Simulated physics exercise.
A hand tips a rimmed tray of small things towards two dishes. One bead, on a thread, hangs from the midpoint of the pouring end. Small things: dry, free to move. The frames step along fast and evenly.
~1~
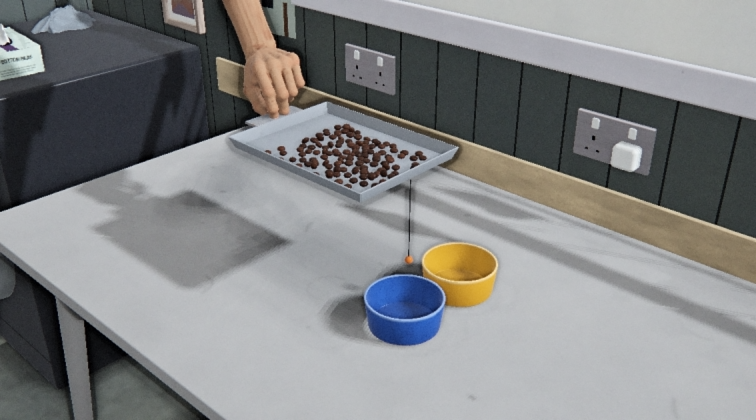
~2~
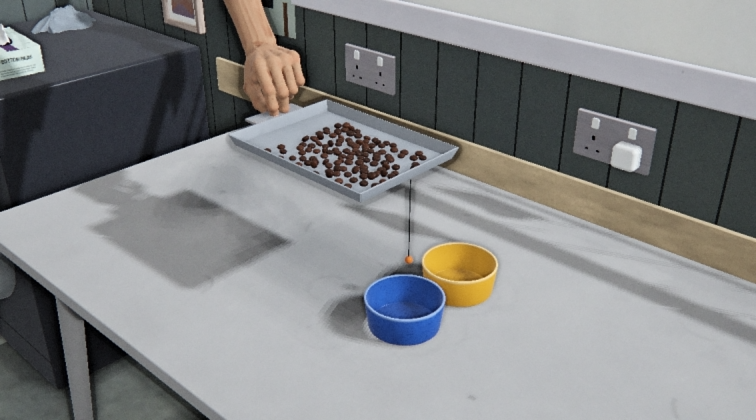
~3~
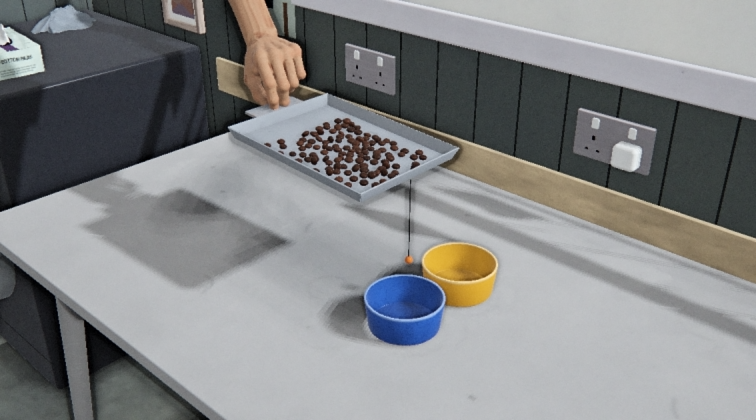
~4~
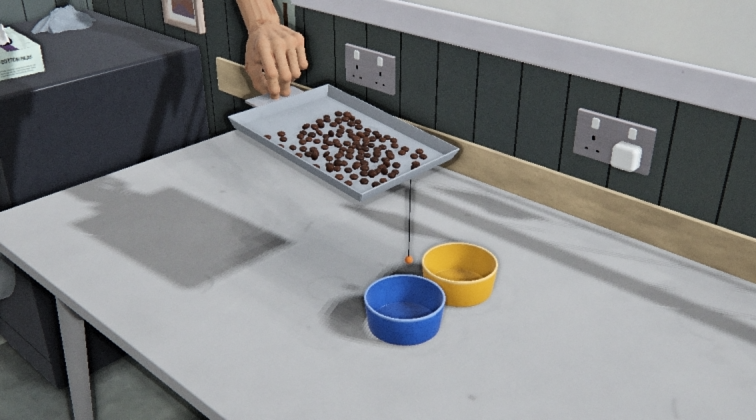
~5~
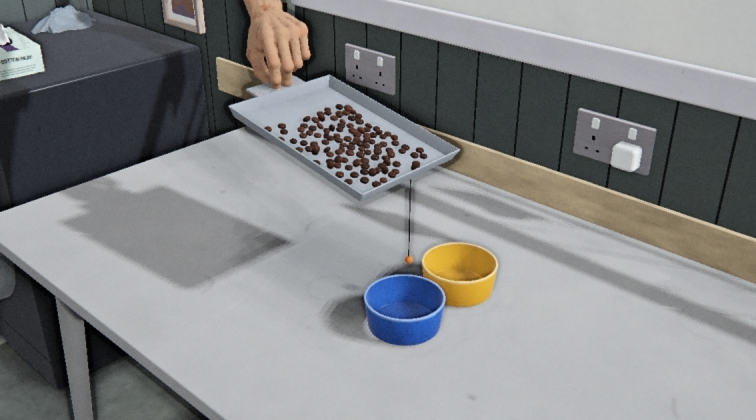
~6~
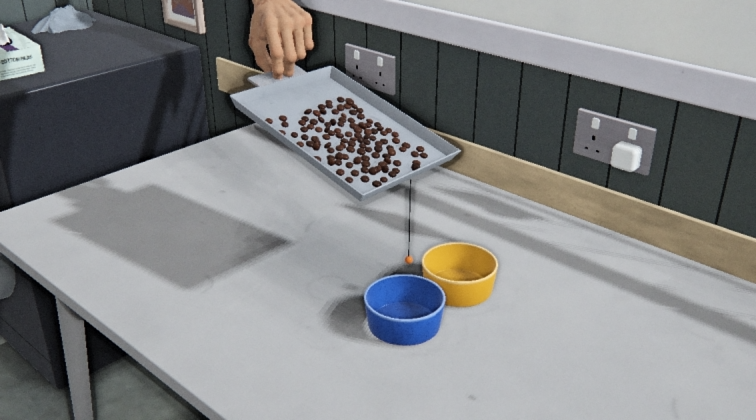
At first, a hand holds a grey rimmed tray of small brown pieces almost level above a pale table, with an orange bead hanging over a blue dish and a yellow one. Then the hand lifts its end gradually, tilting the tray slightly towards the dishes, while the pieces stay scattered across it.
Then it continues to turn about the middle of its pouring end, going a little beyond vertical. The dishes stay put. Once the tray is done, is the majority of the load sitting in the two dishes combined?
Yes, the majority is there.
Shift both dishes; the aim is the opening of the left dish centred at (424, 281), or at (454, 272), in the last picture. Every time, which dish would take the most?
The one at left the first time, the one at left the second.
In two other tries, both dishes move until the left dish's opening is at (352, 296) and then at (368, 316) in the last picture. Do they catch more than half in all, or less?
Shy of half, then past half.
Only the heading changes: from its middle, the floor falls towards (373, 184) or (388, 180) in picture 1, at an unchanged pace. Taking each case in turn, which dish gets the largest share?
For the first place it's the left-side dish, for the second the left-side dish.
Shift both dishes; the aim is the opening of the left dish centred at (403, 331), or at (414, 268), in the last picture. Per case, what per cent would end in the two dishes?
Respectively 40 % and 30 %.
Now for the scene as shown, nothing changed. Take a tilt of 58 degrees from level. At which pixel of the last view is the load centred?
Close to (409, 165).
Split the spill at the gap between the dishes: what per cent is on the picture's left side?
Near 10 in a hundred.
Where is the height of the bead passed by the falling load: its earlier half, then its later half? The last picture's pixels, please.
First half (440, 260); second half (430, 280).
Shortly afterwards, tray tipped steeply; all but a few on the tray; only a few in the air.
Next, tray tipped right over; near half on the tray; a little in the left dish; a little in the right dish; a little outside both; a little in the air.
Some moments later, tray tipped past a quarter turn; near a third in the left dish; near half in the right dish; a little outside both.
In the end, tray tipped past a quarter turn; near a third in the left dish; near half in the right dish; a little outside both.
